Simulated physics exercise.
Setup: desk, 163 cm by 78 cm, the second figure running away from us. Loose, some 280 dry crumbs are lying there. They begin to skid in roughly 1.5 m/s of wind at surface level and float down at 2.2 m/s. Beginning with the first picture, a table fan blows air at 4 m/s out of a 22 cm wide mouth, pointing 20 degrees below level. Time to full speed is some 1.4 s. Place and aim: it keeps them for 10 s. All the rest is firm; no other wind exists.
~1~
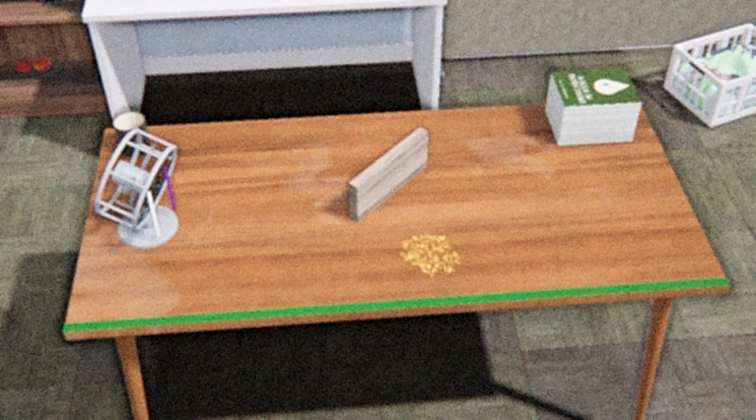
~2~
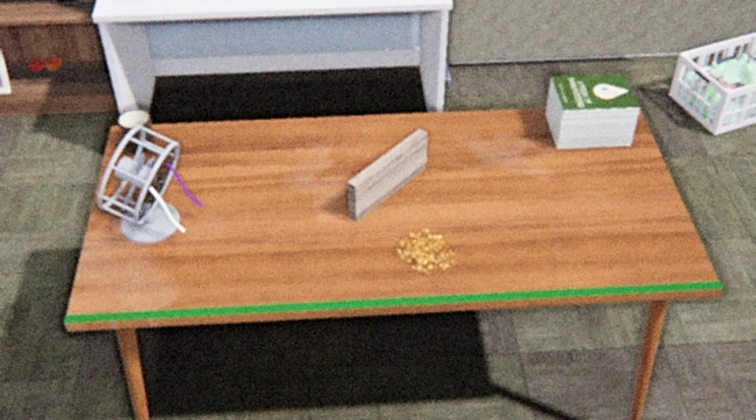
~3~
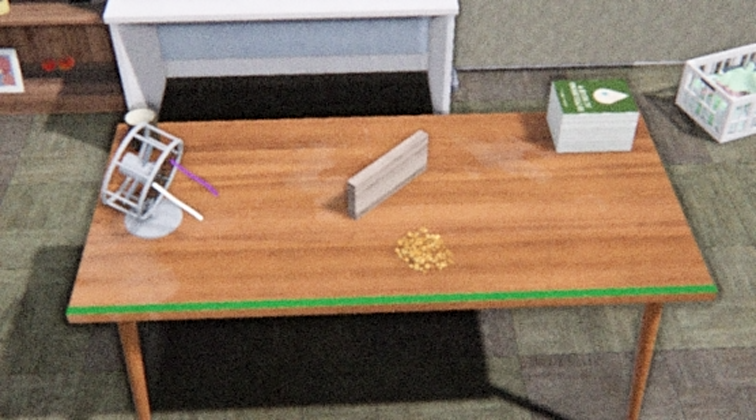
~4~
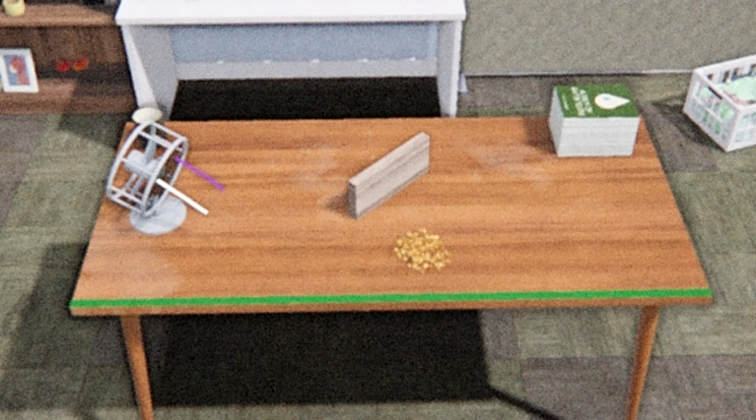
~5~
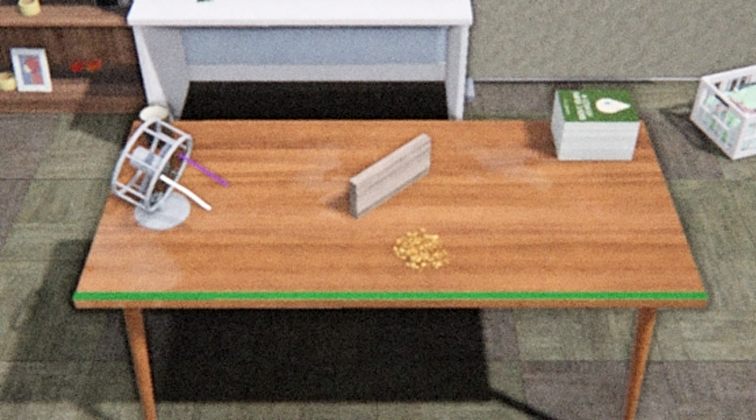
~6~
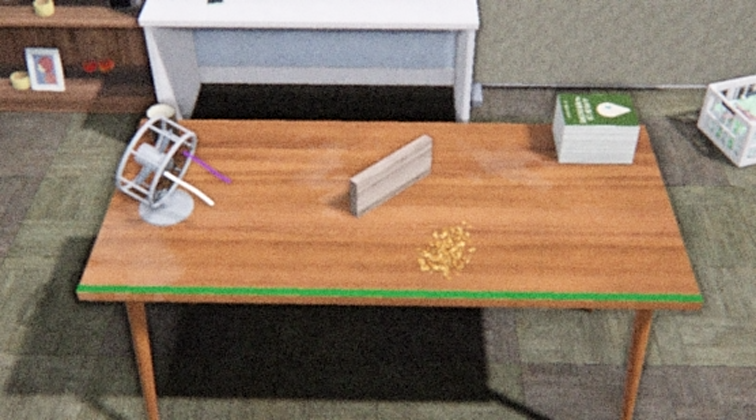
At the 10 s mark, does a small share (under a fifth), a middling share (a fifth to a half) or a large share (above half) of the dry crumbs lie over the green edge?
A middling share.
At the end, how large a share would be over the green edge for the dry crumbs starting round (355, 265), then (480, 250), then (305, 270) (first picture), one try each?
80, 5 and 100 in a hundred, respectively.
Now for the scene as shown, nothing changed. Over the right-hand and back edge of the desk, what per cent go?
I'd say near 50 percent right-hand and close to 0 percent back.
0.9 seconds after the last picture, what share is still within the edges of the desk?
Some 30 per cent.
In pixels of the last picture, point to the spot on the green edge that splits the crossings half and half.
Close to pixel (586, 300).
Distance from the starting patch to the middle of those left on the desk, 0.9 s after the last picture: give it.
The middle is some 50 cm from where it began.
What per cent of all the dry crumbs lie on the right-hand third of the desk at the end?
Roughly 15 in a hundred.
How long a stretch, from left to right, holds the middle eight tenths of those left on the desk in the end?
Around 40 centimetres from left to right.
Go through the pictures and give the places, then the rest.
In the first frame, the middle of the dry crumbs is near (428, 256), none has stirred yet and the mouth of the table fan is at (137, 180).
In the second frame, the middle of the dry crumbs is near (424, 253), none has stirred yet and the green edge is centred on (399, 306).
In the third frame, the middle of the dry crumbs is near (422, 252), none has stirred yet, the top of a board is at (389, 157) and the top of a book is at (595, 96).
In the fourth frame, the middle of the dry crumbs is near (421, 252) and none has stirred yet.
In the fifth frame, the middle of the dry crumbs is near (419, 251) and none has stirred yet.
In the sixth frame, the middle of the dry crumbs is near (447, 254), the farthest in sight from the table fan is at (474, 250) and about 90 % have left their places.
Then, 0.9 s after the last picture, 30 % are on the move or not yet settled, 32 % are over the green edge; the middle of those still in play is near (601, 229).
Then, 2.1 s after the last picture, 25 % are on the move or not yet settled, 32 % are over the green edge; the middle of those still in play is near (588, 224).
Then, 4.4 s after the last picture, 18 % are on the move or not yet settled, 32 % are over the green edge; the middle of those still in play is near (583, 220).
Then, 8.9 s after the last picture, at the end, 32 % are over the green edge; the middle of those still in play is near (572, 215).
